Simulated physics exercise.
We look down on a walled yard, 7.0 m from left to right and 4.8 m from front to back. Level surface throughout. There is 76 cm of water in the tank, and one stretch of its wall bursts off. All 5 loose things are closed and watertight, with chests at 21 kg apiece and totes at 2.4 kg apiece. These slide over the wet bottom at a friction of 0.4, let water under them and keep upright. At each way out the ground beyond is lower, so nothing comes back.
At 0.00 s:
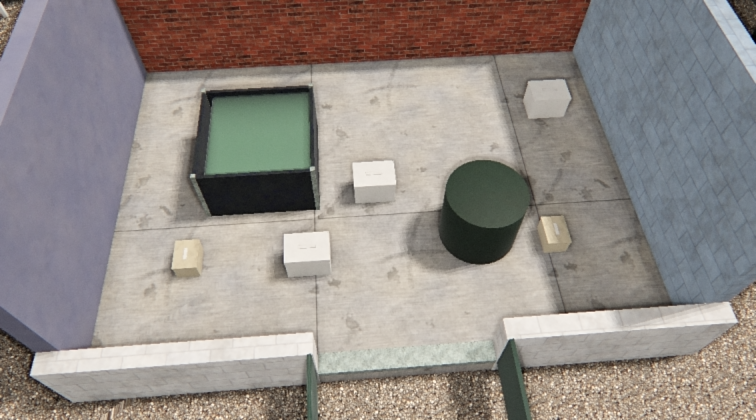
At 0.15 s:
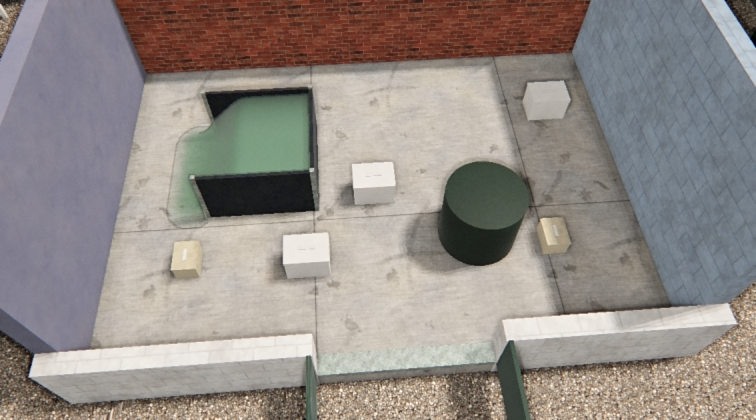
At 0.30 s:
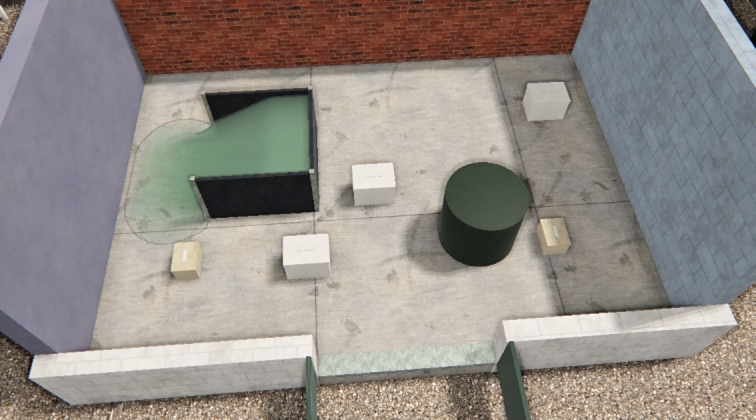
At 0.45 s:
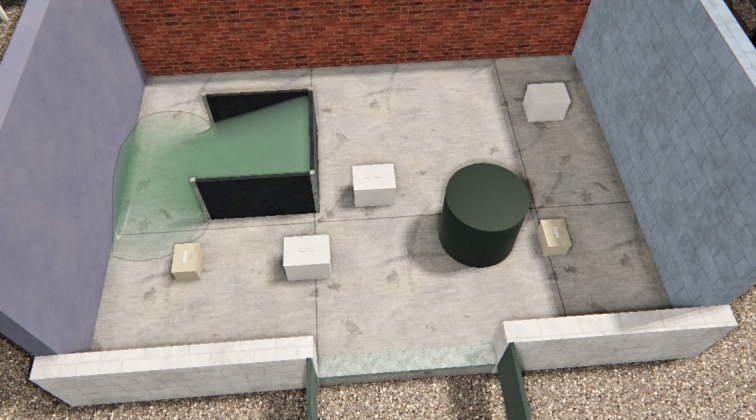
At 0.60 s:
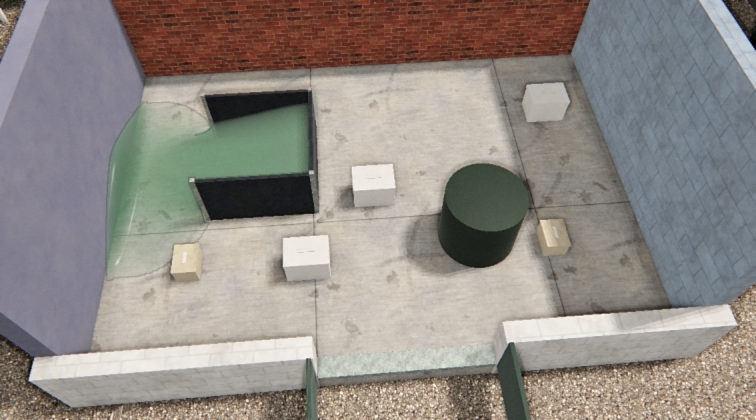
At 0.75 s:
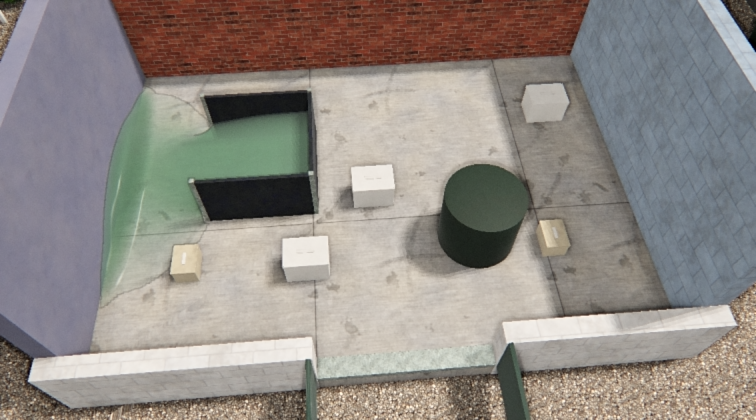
In a walled yard scattered with pale boxes and a dark green cylinder, the left side of a square tank gave way, and green water poured out, reached the left wall and spread along it.
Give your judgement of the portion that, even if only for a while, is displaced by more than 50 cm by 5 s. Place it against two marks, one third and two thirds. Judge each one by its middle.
Most likely the fraction ends up short of a third, I'd say.
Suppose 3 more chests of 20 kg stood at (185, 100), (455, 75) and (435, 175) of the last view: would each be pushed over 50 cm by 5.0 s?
Check, in order - exceeded, exceeded, not exceeded.
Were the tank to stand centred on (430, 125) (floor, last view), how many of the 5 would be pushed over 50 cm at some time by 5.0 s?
Count: 1.
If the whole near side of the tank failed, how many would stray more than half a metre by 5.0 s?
Then the count would be 2.
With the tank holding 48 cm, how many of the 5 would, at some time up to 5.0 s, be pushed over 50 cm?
Count under that change: 1.
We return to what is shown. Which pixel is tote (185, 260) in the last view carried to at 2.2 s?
It would be close to (234, 249) by then.
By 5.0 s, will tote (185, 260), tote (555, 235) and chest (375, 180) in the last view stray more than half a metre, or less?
First exceeding it, second falling below it, third falling below it.
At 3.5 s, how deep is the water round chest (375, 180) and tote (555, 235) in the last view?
Some 0 cm at the first, some 0 cm at the second.
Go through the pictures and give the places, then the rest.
A chest at (307, 247) rests on the ground; a tote at (186, 254), on the bottom; water covers 2.0 m2; 0 of 5 have shifted, in the first picture.
A chest at (306, 248), on the bottom; a tote at (185, 255), on the bottom; 3.0 m2 under water; 0 of 5 have shifted, in the second picture.
A chest at (306, 249), on the bottom; a tote at (185, 256), on the bottom; 4.2 m2 under water; 0 of 5 have shifted, in the third picture.
A chest at (306, 250), on the bottom; a tote at (185, 257), on the bottom; 4.9 m2 under water; 0 of 5 have shifted, in the fourth picture.
A chest at (306, 251), on the bottom; a tote at (185, 258) rests on the ground; water covers 5.2 m2; 0 of 5 have shifted, in the fifth picture.
A chest at (305, 251) rests on the ground; a tote at (184, 259), on the bottom; 5.5 m2 under water; 0 of 5 have shifted, in the sixth picture.
After 1.1 s 0 of 5 are over 50 cm from their spots; 0 afloat.
After 2.2 s 1 of 5 are over 50 cm from their spots; 0 afloat.
After 3.5 s 1 of 5 are over 50 cm from their spots; 0 afloat.
After 5.0 s 1 of 5 are over 50 cm from their spots, and 1 have been at some point; 1 afloat.
